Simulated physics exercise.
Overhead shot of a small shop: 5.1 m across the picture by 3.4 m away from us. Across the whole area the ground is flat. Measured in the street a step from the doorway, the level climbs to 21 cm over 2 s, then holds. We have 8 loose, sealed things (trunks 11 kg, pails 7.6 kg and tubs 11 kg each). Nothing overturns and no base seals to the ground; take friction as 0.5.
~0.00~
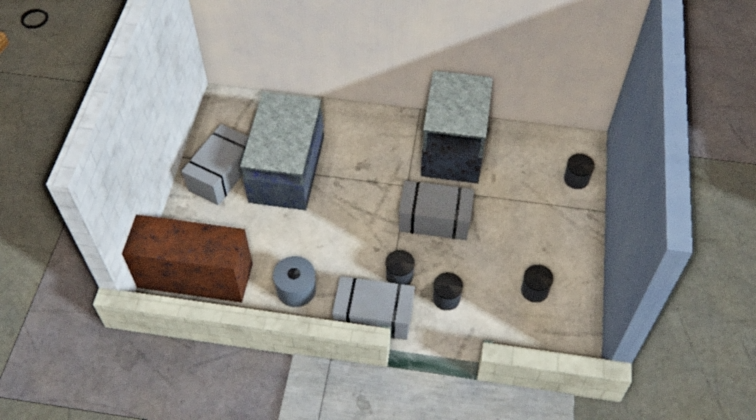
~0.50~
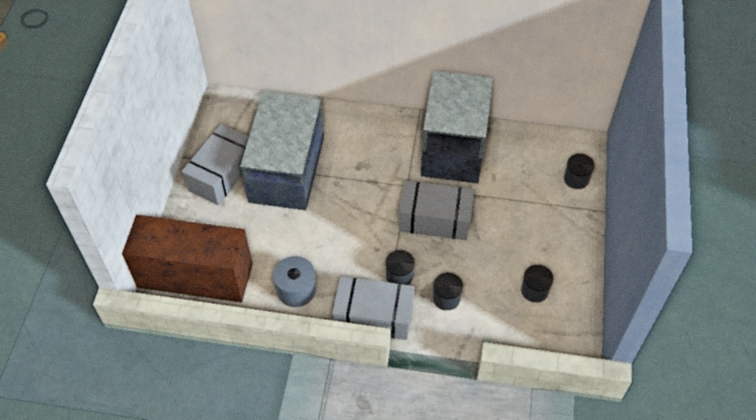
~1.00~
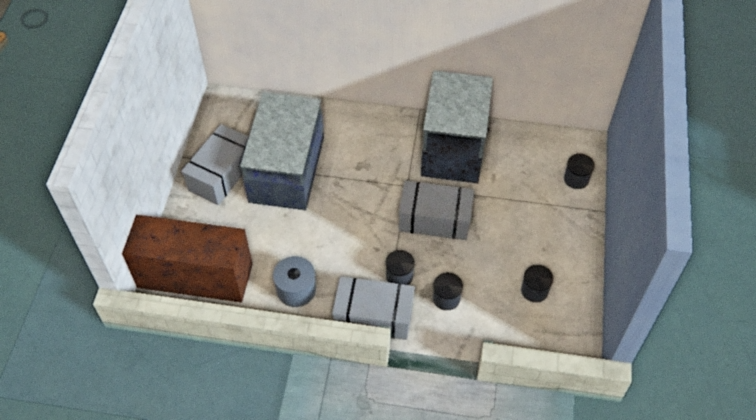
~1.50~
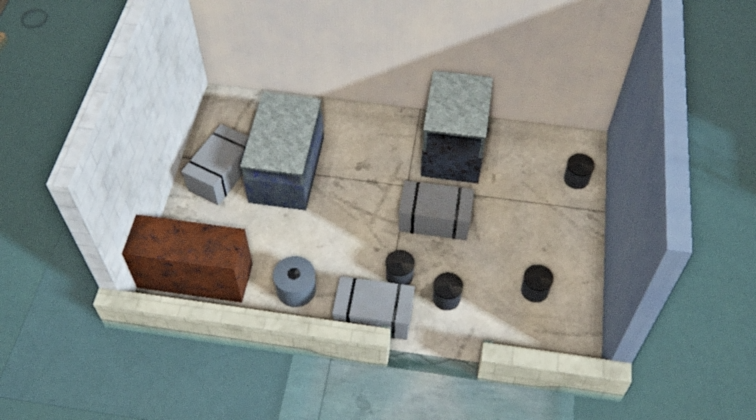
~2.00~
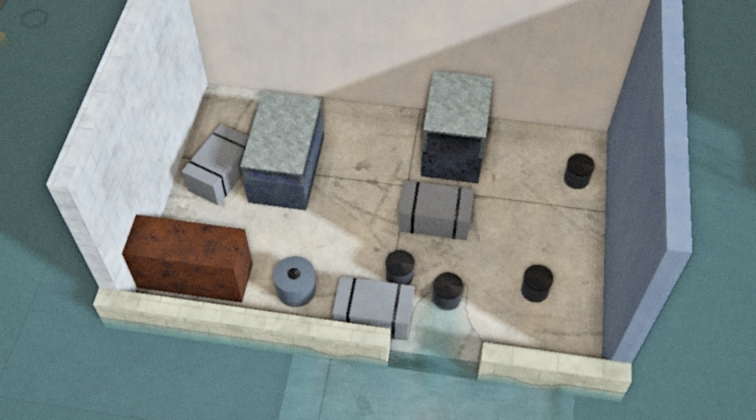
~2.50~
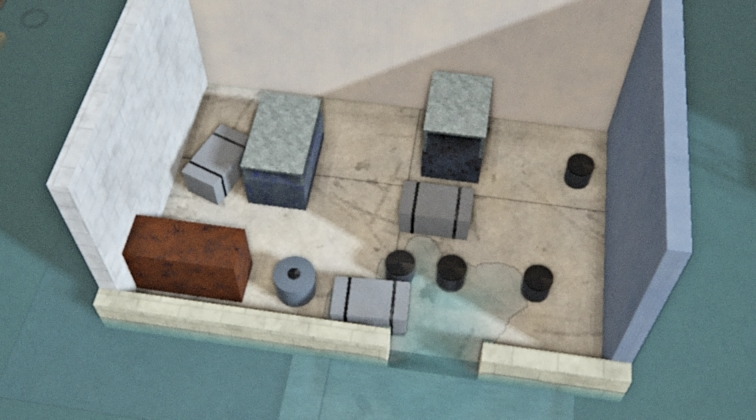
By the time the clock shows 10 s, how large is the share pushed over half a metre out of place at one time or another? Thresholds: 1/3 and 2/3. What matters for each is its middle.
1/3 to under 2/3.
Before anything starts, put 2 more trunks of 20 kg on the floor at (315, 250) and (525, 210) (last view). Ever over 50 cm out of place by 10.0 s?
The first: Falls below it. The second: Exceeds it.
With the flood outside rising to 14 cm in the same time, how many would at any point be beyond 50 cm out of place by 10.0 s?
1.
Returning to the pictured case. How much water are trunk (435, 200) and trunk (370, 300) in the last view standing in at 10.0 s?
I'd estimate 7 cm for the first and 4 cm for the second.
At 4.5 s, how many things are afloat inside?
I'd say 1 of them.
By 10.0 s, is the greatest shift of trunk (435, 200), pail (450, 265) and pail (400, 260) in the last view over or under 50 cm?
First farther, then farther, then farther.
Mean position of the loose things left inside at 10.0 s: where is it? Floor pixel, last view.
Around (384, 206).
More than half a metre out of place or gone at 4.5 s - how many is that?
I make it 2.
After 3.5 s 1 of 8 are over 50 cm from their spots; 0 afloat.
After 4.5 s 2 of 8 are over 50 cm from their spots; 1 afloat.
After 7.0 s 4 of 8 are over 50 cm from their spots; 3 afloat.
After 10.0 s 4 of 8 are over 50 cm from their spots, and 4 have been at some point; 4 afloat.
